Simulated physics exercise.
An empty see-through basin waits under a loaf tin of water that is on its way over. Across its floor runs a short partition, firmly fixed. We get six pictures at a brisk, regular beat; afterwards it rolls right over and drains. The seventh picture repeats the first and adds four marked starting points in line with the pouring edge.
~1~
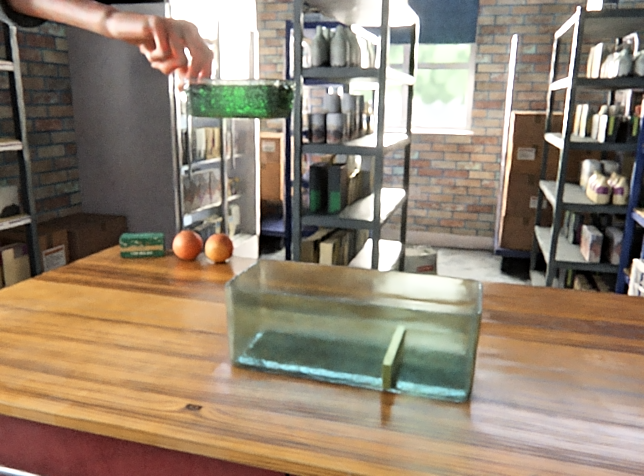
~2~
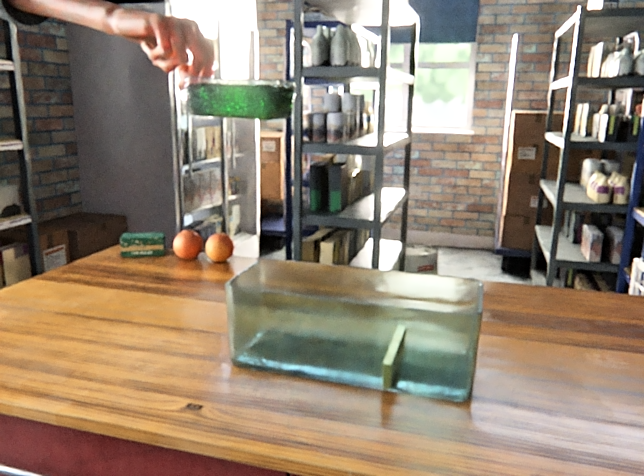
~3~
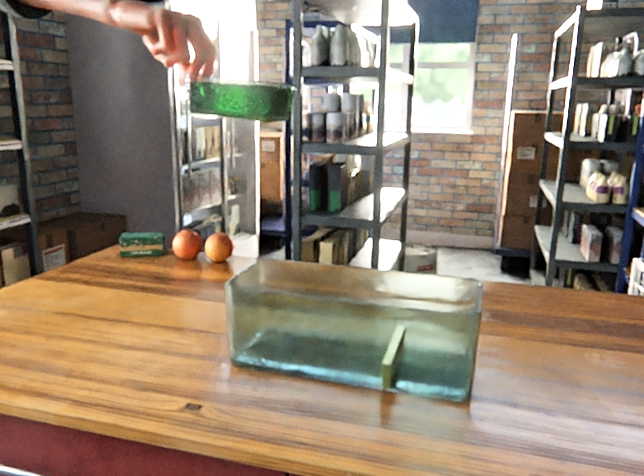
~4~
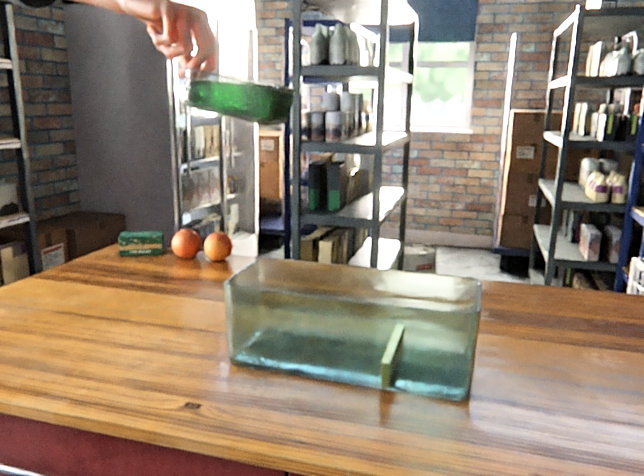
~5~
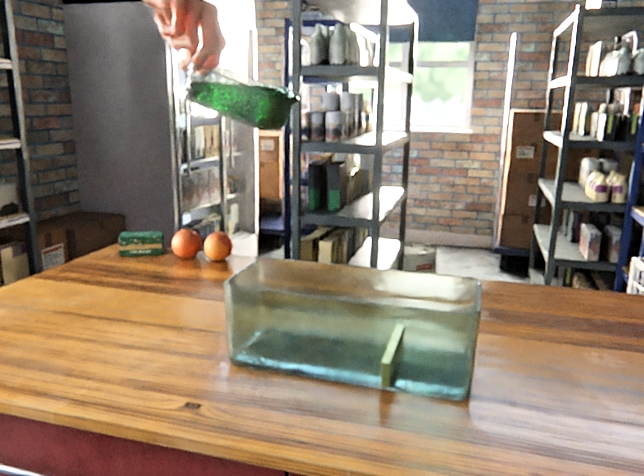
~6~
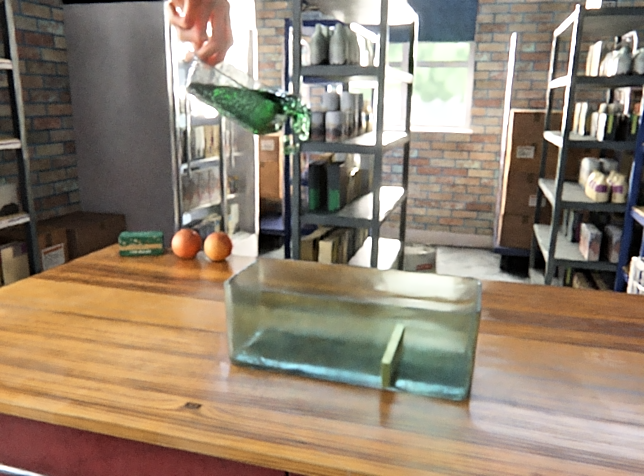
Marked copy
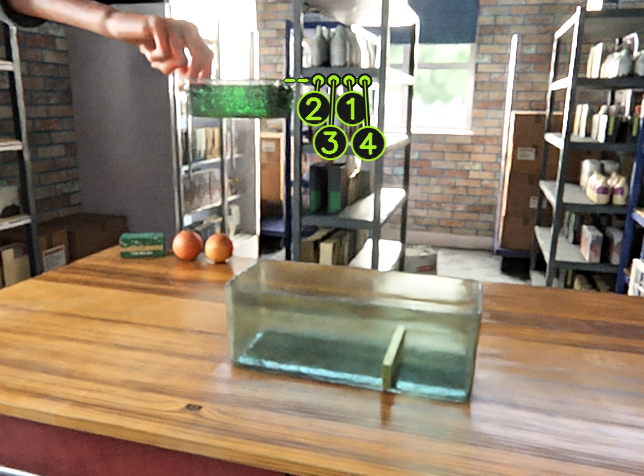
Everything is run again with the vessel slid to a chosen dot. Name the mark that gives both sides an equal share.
Best: 3.
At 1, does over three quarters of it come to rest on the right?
No.
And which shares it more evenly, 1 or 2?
That is spot 1.
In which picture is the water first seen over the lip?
In picture 5.
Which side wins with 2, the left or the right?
The left side.
On the marked copy, 1 at (349, 80); 2 at (318, 80); 3 at (333, 80); 4 at (364, 80).
For spot 1, about 34 % ends left of the wall and 63 % right of it; 3 % is lost outside.
For spot 2, about 81 % ends left of the wall and 17 % right of it.
For spot 3, about 49 % ends left of the wall and 48 % right of it; 3 % is lost outside.
For spot 4, about 29 % ends left of the wall and 68 % right of it; 3 % is lost outside.
